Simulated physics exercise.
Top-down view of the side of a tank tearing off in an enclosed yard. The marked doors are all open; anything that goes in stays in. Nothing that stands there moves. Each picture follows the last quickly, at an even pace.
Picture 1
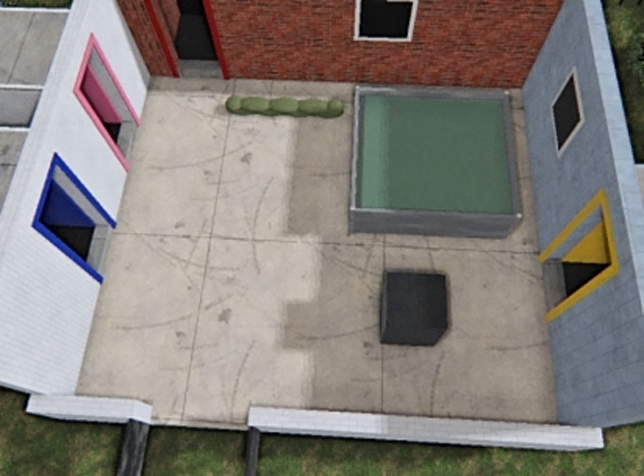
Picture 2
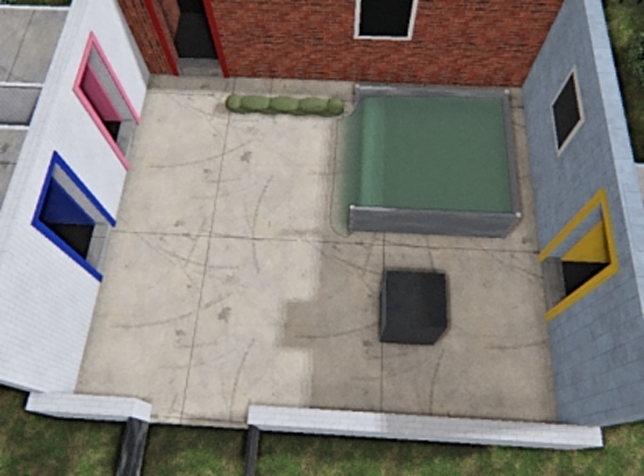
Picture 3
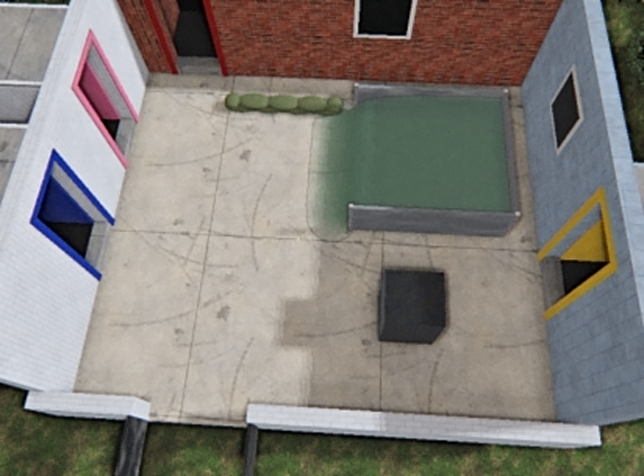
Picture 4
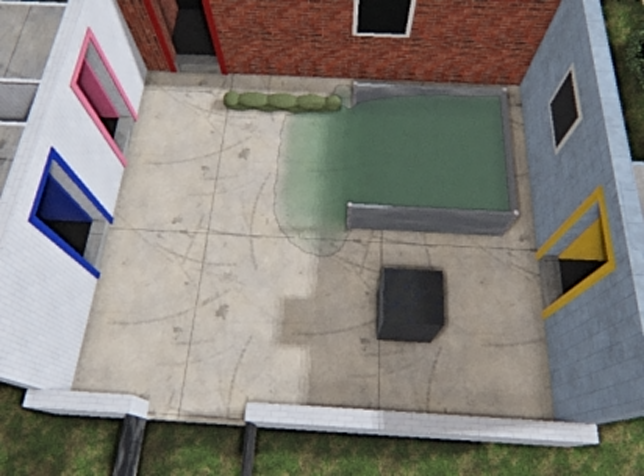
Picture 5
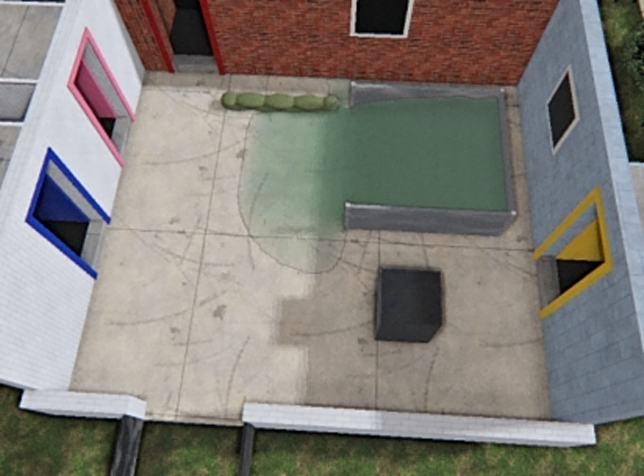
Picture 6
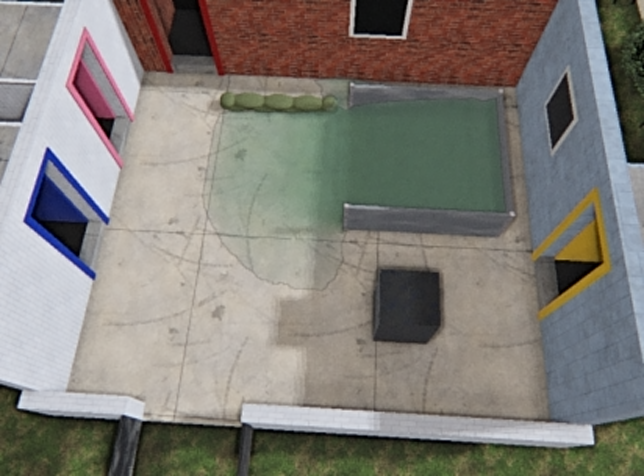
In a walled concrete yard, a green water tank's left side giving way and water spreading leftward across the paving past sandbags.
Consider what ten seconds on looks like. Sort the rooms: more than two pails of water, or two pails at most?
Blue door - more than two pails; red door - two pails at most; yellow door - two pails at most; pink door - more than two pails.
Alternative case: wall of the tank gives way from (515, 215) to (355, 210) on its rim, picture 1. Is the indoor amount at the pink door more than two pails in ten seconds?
Pink remains below.
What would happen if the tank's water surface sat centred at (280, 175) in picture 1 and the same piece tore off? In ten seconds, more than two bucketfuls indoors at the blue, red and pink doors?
Door by door, the blue door crosses the threshold, the red door crosses the threshold, and the pink door crosses the threshold.
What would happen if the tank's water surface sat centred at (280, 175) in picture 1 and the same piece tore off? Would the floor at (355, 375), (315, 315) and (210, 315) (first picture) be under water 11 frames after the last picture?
Parched, parched, parched.
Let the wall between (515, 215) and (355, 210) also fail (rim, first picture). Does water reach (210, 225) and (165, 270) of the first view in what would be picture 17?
In the order asked, I get still bare for the first and still bare for the second.
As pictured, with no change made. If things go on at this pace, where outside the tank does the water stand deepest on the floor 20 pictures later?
Answer: (66, 397).
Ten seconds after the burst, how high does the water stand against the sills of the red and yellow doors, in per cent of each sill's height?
Estimate, in order: 20 and 70 percent.
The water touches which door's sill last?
The yellow door.
A moment on, water covers 40 % of the floor; the blue door wet at the sill, nothing in, the red door not reached, the yellow door not reached, the pink door under two buckets in.
Next, water covers 55 % of the floor; the blue door under two buckets in, the red door wet at the sill, nothing in, the yellow door not reached, the pink door far over two buckets in.
Then, water covers 60 % of the floor; the blue door over two buckets in, the red door wet at the sill, nothing in, the yellow door not reached, the pink door far over two buckets in.
Later, water covers 80 % of the floor; the blue door over two buckets in, the red door wet at the sill, nothing in, the yellow door not reached, the pink door far over two buckets in.
In the end, water covers 95 % of the floor; the blue door over two buckets in, the red door wet at the sill, nothing in, the yellow door wet at the sill, nothing in, the pink door far over two buckets in.
